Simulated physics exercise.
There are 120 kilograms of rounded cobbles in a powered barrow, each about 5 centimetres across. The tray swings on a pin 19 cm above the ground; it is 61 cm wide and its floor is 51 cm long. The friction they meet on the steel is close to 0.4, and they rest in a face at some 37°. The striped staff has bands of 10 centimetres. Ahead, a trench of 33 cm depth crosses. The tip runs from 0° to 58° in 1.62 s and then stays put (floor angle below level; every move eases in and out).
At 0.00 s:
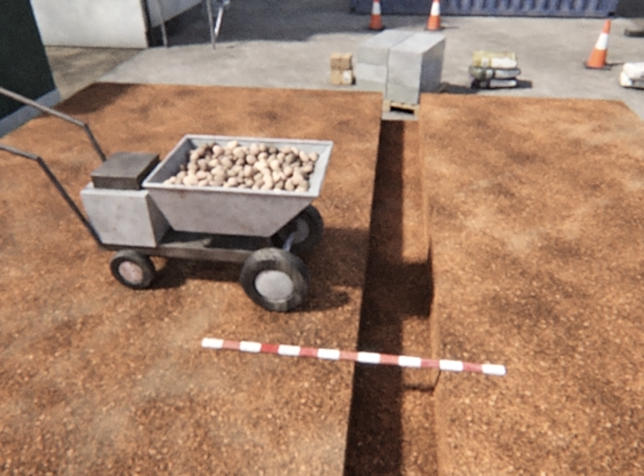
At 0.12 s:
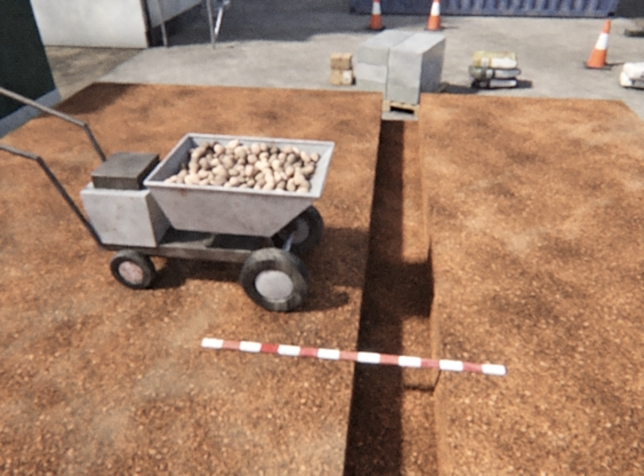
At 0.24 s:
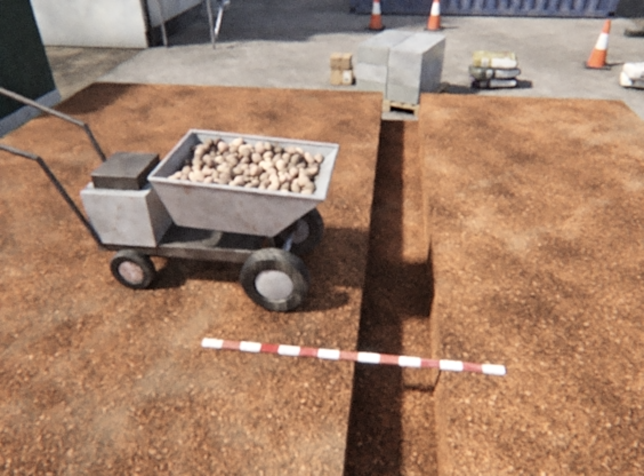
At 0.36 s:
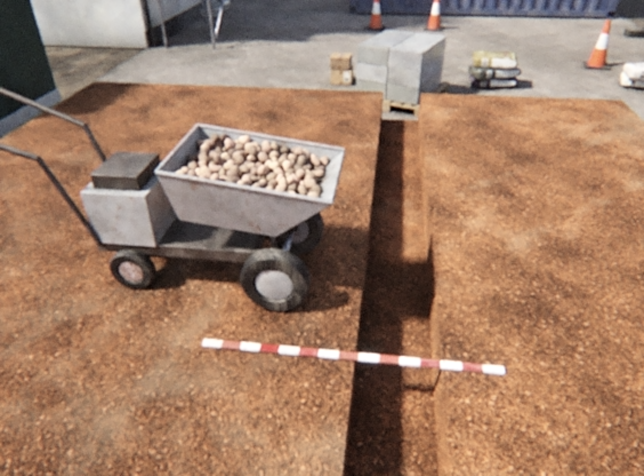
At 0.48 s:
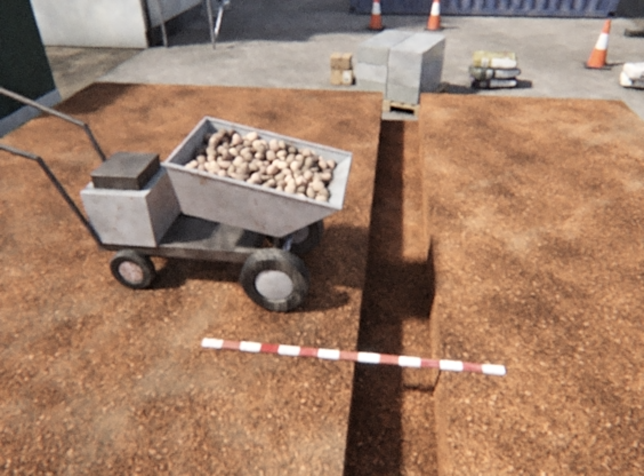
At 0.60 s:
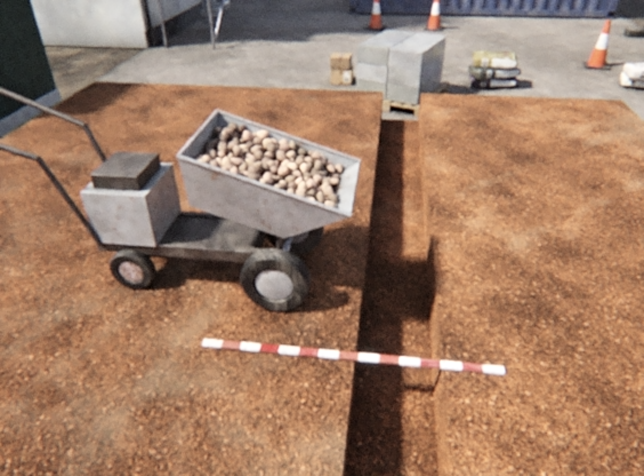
To begin with, a small wheeled cart holds a level grey tray of rounded stones on brown ground, left of a narrow trench crossed by a red-and-white striped staff. The tray then tilts gradually, its back end rising and its lip reaching right, while the cart's wheels stay put and the stones remain heaped inside.
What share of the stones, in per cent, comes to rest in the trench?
About 74 per cent of the stones finish in the trench.
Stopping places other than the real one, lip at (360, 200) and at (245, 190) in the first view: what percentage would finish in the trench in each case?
Some 35 and some 50 per cent, in that order.
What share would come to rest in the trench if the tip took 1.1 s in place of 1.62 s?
That would give about 70 percent.
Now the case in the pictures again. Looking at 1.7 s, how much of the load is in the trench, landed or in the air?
Roughly 15 percent of the load.
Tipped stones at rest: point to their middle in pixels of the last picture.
Their middle lands near (407, 320).
After 1.2 s the floor is at 49°; 100 % in the tray; the foremost stones are at (376, 226).
After 1.7 s the floor is at 58°; 83 % in the tray, 17 % in the trench; the foremost stones are at (431, 320).
After 2.1 s the floor is at 58°; 55 % in the tray, 38 % in the trench, 6 % past the trench; the foremost stones are at (486, 285).
After 4.0 s the floor is at 58°; 18 % in the tray, 74 % in the trench, 7 % past the trench; the foremost stones are at (522, 276).
